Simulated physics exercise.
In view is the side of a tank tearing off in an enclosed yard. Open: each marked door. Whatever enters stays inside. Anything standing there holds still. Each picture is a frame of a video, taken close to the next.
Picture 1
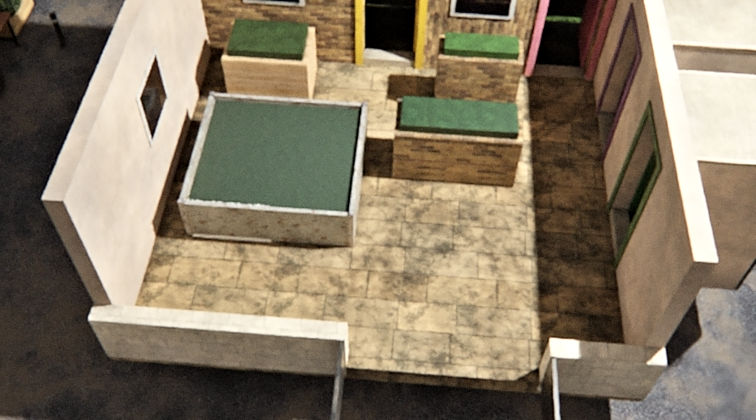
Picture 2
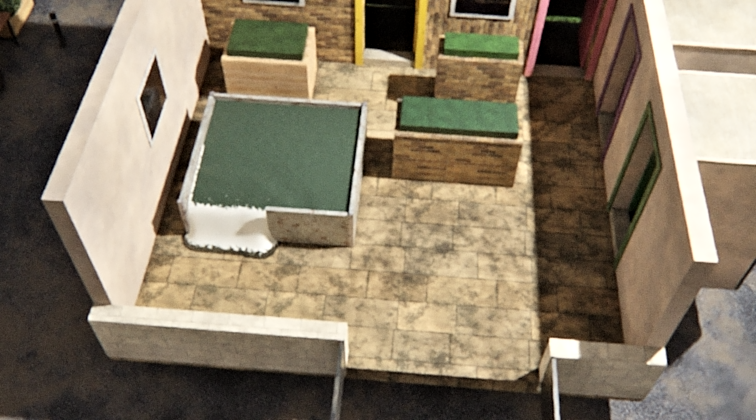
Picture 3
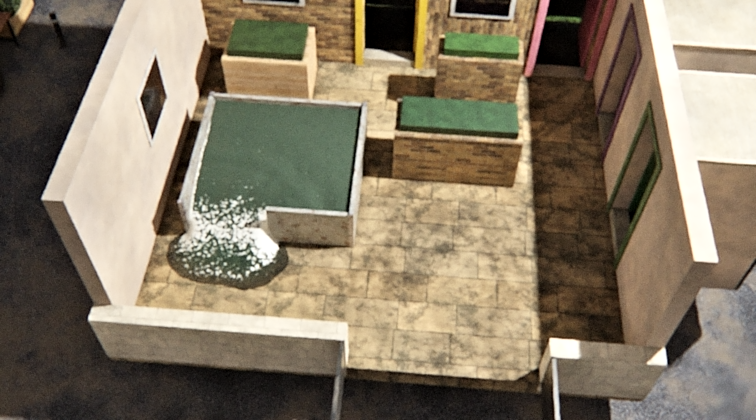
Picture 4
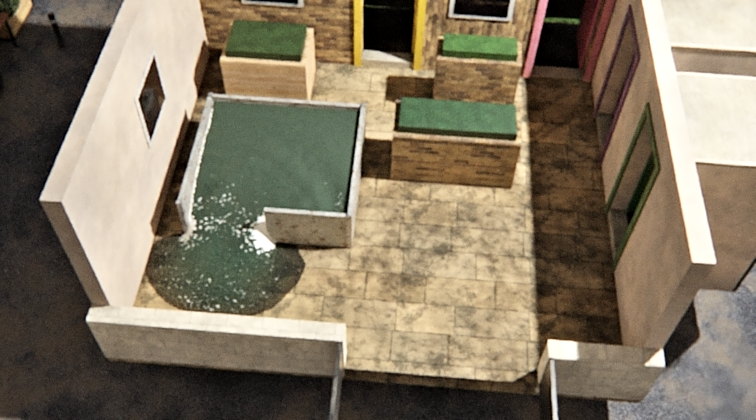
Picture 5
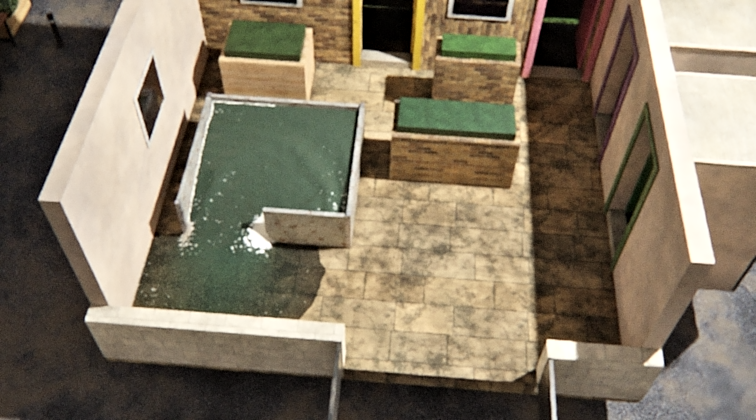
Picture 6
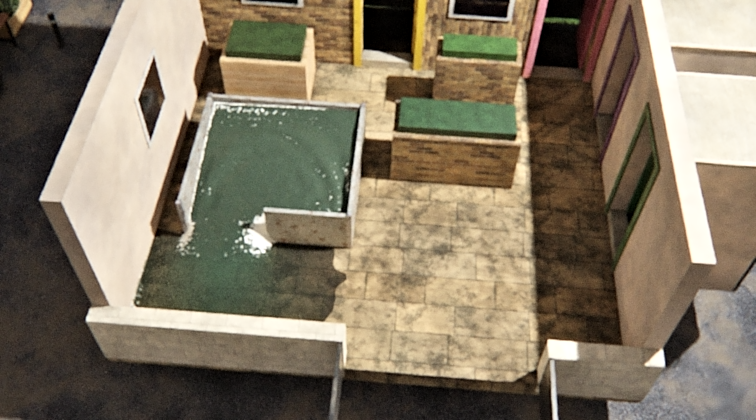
Dark green water sits still in a square tank in a walled yard, then bursts through the tank's near left side in a white, foaming rush. It fans out across the stone paving toward the low front wall, the froth thinning as the green pool spreads along that wall and creeps right.
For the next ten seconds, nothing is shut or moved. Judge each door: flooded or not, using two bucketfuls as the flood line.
The pink door overshoots the mark there. The green door doesn't overshoot the mark there. The yellow door doesn't overshoot the mark there. The purple door doesn't overshoot the mark there.
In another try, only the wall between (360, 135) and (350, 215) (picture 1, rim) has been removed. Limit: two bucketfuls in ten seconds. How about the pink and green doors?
The pink door tops the limit and the green door tops the limit.
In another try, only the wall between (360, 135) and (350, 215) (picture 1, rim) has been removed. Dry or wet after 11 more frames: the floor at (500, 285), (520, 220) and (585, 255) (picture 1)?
So: Wetted, then wetted, then wetted.
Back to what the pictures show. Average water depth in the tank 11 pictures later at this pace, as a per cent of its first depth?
I'd put it close to 58 percent.
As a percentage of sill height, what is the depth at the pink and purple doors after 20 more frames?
About 0 and 0 %.
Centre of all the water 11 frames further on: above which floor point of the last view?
(257, 232).
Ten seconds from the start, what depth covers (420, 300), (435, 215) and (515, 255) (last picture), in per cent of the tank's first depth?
Going in order, that's 6, 6 and 14 %.
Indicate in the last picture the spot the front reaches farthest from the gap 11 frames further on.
I reckon the front has reached (507, 364) by then.
A moment on, water covers 15 % of the floor; the pink door not reached, the green door not reached, the yellow door not reached, the purple door not reached.
Next, water covers 30 % of the floor; the pink door not reached, the green door not reached, the yellow door not reached, the purple door not reached.
Then, water covers 60 % of the floor; the pink door not reached, the green door not reached, the yellow door not reached, the purple door not reached.
Later, water covers 85 % of the floor; the pink door under two buckets in, the green door under two buckets in, the yellow door wet at the sill, nothing in, the purple door wet at the sill, nothing in.
In the end, water covers 100 % of the floor; the pink door far over two buckets in, the green door under two buckets in, the yellow door wet at the sill, nothing in, the purple door wet at the sill, nothing in.
